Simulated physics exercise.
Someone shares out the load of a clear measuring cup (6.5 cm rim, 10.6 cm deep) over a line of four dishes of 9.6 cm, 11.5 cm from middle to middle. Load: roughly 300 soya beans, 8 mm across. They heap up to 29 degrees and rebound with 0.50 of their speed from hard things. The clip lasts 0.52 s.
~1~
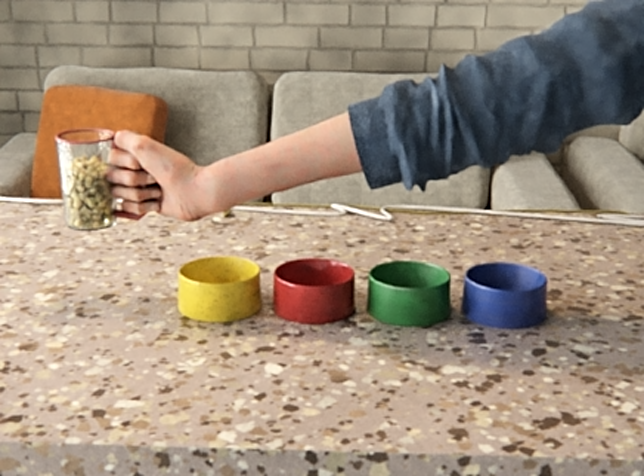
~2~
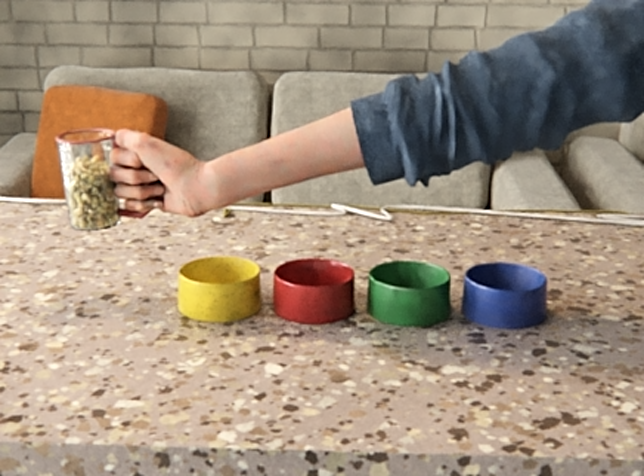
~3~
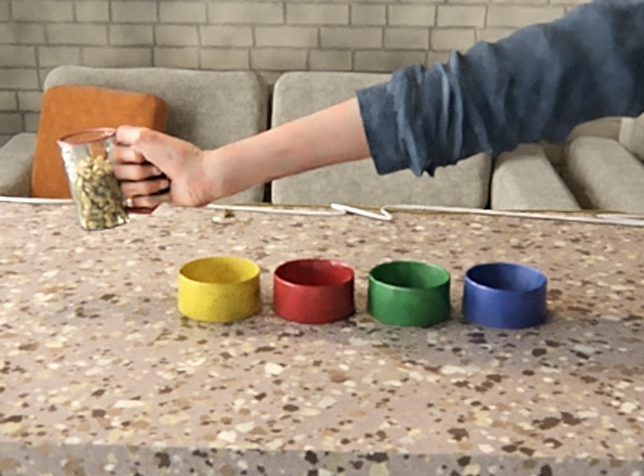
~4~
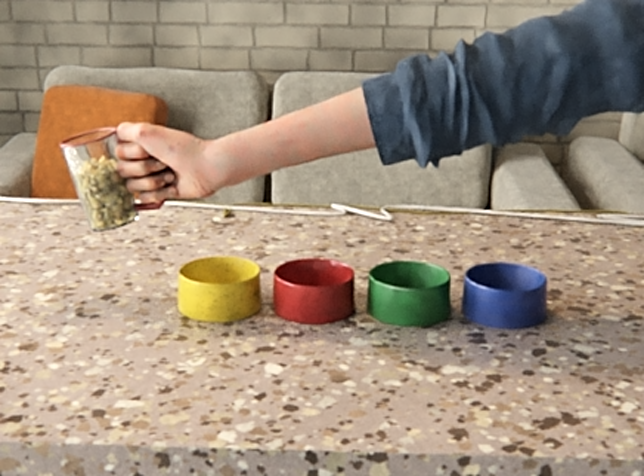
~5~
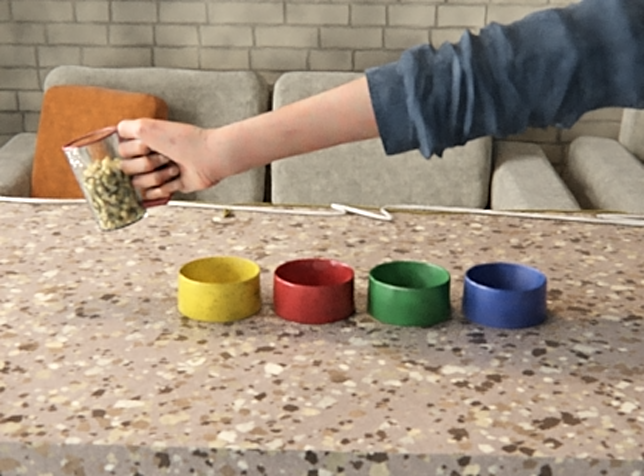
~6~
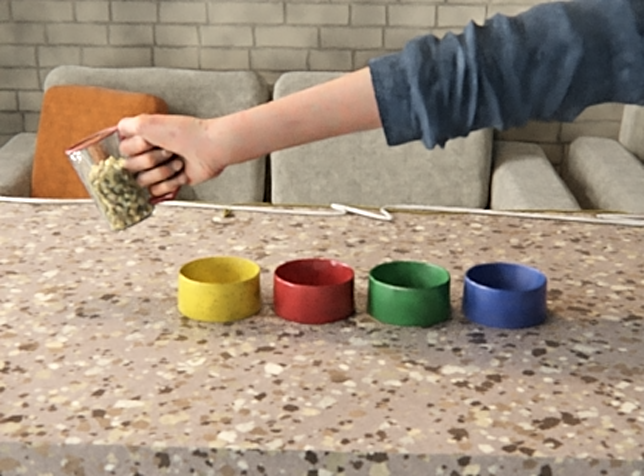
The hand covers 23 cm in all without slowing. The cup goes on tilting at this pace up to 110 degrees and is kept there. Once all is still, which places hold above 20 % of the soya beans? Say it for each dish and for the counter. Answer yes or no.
Red: No, blue: No, green: No, yellow: No, counter: Yes.
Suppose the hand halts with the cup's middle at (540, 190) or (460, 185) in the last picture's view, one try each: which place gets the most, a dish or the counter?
Most goes to: Counter, then counter.
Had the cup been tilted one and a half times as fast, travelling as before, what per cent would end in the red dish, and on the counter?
Then: Red 0; counter 100.
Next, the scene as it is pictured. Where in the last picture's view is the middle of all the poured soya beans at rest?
Near (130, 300).
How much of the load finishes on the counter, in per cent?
Some 100 per cent.
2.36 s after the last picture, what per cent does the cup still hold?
About 0 per cent.
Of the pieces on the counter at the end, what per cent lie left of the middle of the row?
Some 100 per cent.
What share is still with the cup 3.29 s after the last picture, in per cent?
About 0 per cent.
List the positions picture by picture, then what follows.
In the first picture, cup at (89, 180), tilt 0 degrees, lip at (58, 136), moved 0.0 cm; middle of the pieces at (93, 192); yellow dish at (219, 270); red dish at (314, 272); green dish at (410, 275); blue dish at (506, 277).
In the second picture, cup at (91, 180), tilt 2 degrees, lip at (59, 137), moved 0.3 cm; middle of the pieces at (96, 191).
In the third picture, cup at (96, 180), tilt 8 degrees, lip at (60, 140), moved 0.9 cm; middle of the pieces at (102, 191).
In the fourth picture, cup at (102, 180), tilt 13 degrees, lip at (63, 143), moved 1.6 cm; middle of the pieces at (109, 191).
In the fifth picture, cup at (108, 180), tilt 19 degrees, lip at (65, 147), moved 2.3 cm; middle of the pieces at (115, 190).
In the sixth picture, cup at (113, 180), tilt 24 degrees, lip at (68, 151), moved 2.9 cm; middle of the pieces at (122, 190); yellow dish at (219, 270); red dish at (314, 272); green dish at (410, 275); blue dish at (506, 277).
Then, 1.41 s after the last picture, tilt 98 degrees; cup holds 100 %.
Then, 2.36 s after the last picture, tilt 110 degrees; cup holds 0 %, yellow 5 %.
Then, 3.29 s after the last picture, tilt 110 degrees; cup holds 0 %.
In the end, red 0 %, blue 0 %, green 0 %, yellow 0 %, counter 100 %.
